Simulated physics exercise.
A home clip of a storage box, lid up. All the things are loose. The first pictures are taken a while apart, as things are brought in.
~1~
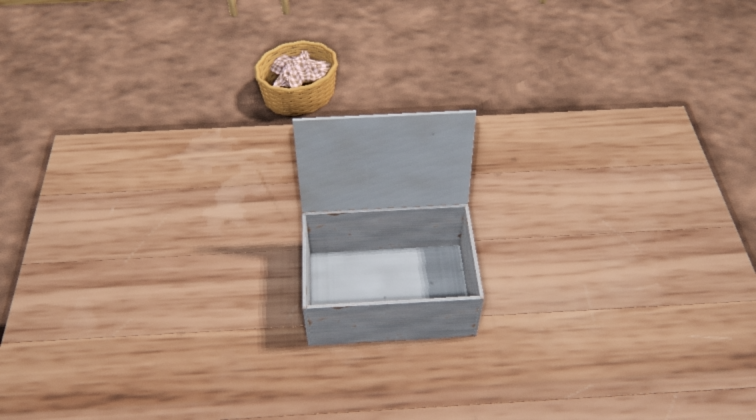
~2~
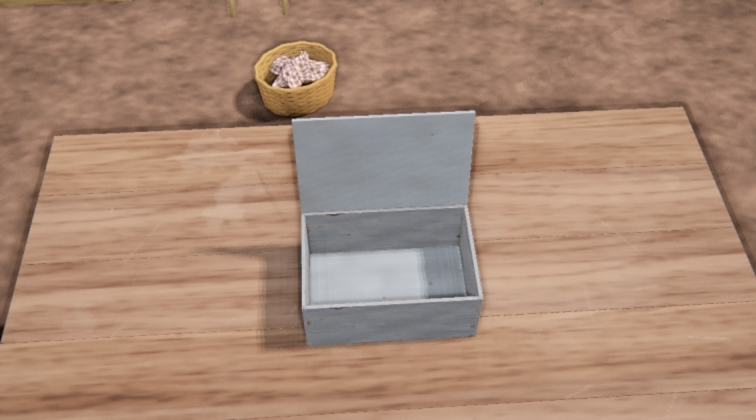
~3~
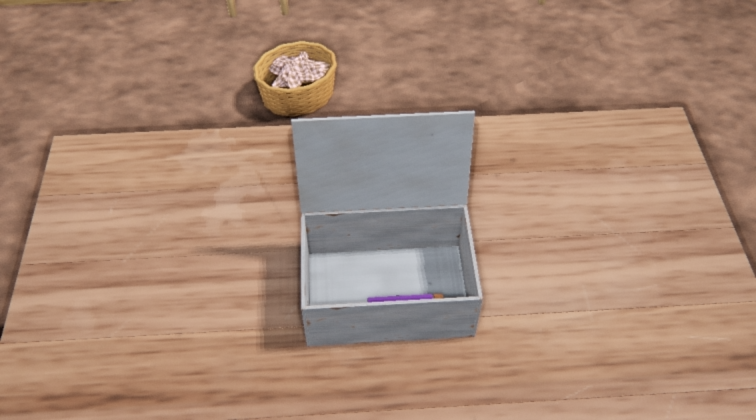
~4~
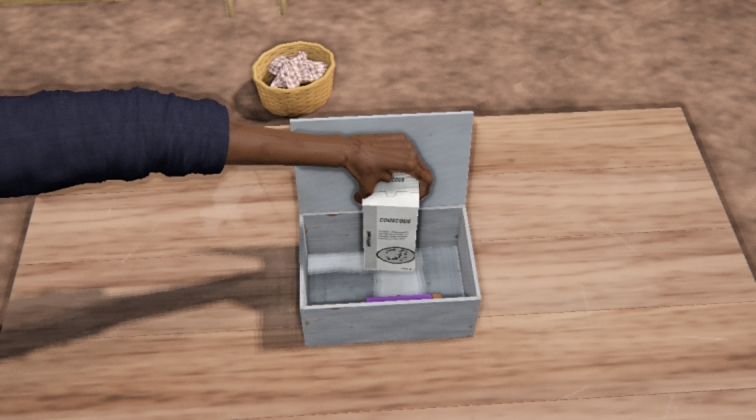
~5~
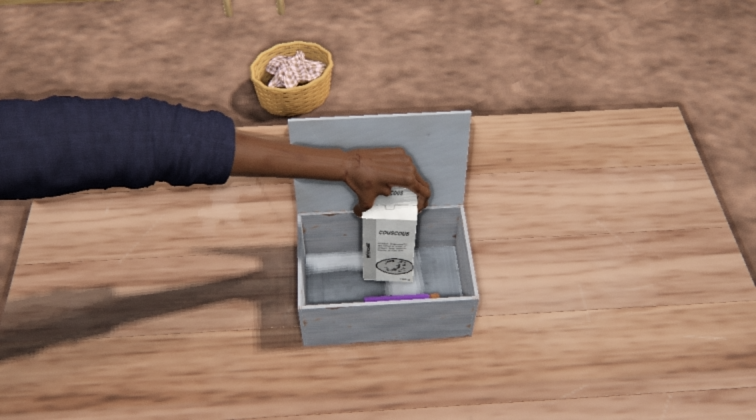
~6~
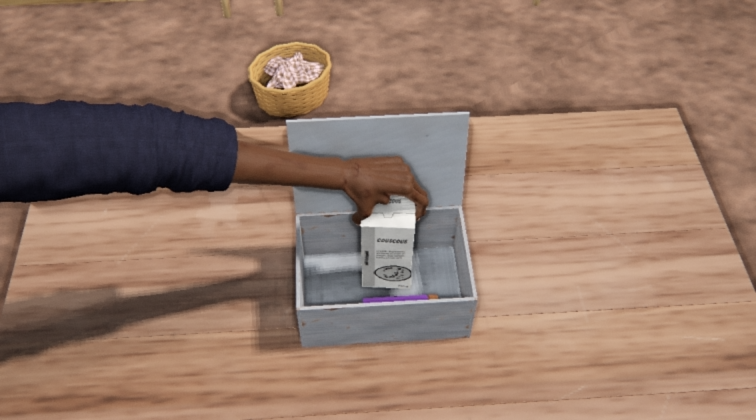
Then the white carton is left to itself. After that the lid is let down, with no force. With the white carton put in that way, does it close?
Here the lid is held up.
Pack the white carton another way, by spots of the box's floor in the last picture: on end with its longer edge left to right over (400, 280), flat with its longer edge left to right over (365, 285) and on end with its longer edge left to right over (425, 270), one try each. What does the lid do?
In the first case it will not close; in the second case it sits on the rim; in the third case it stays ajar.
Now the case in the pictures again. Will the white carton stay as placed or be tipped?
The white carton stays as placed.
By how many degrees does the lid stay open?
About 50°.
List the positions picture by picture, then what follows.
The last thing is not in view yet, in the first frame.
The last thing is not in view yet, in the second frame.
The last thing is not in view yet, in the third frame.
Still above its spot; white carton (390, 221), in the fourth frame.
Still above its spot; white carton (389, 233), in the fifth frame.
In place under the hand; white carton (388, 241), in the sixth frame.
Then, 0.90 s later than the last frame, lid starting down; white carton moved a little near (387, 256).
Then, 1.40 s later than the last frame, lid 72° above the rim; white carton moved a little near (387, 256).
Then, 1.90 s later than the last frame, lid 51° above the rim; white carton moved a little near (386, 260).
When it is over, lid 50° above the rim; moved from the start, white carton; purple shaker as before. End places, in pixels of the last picture, white carton near (386, 261).
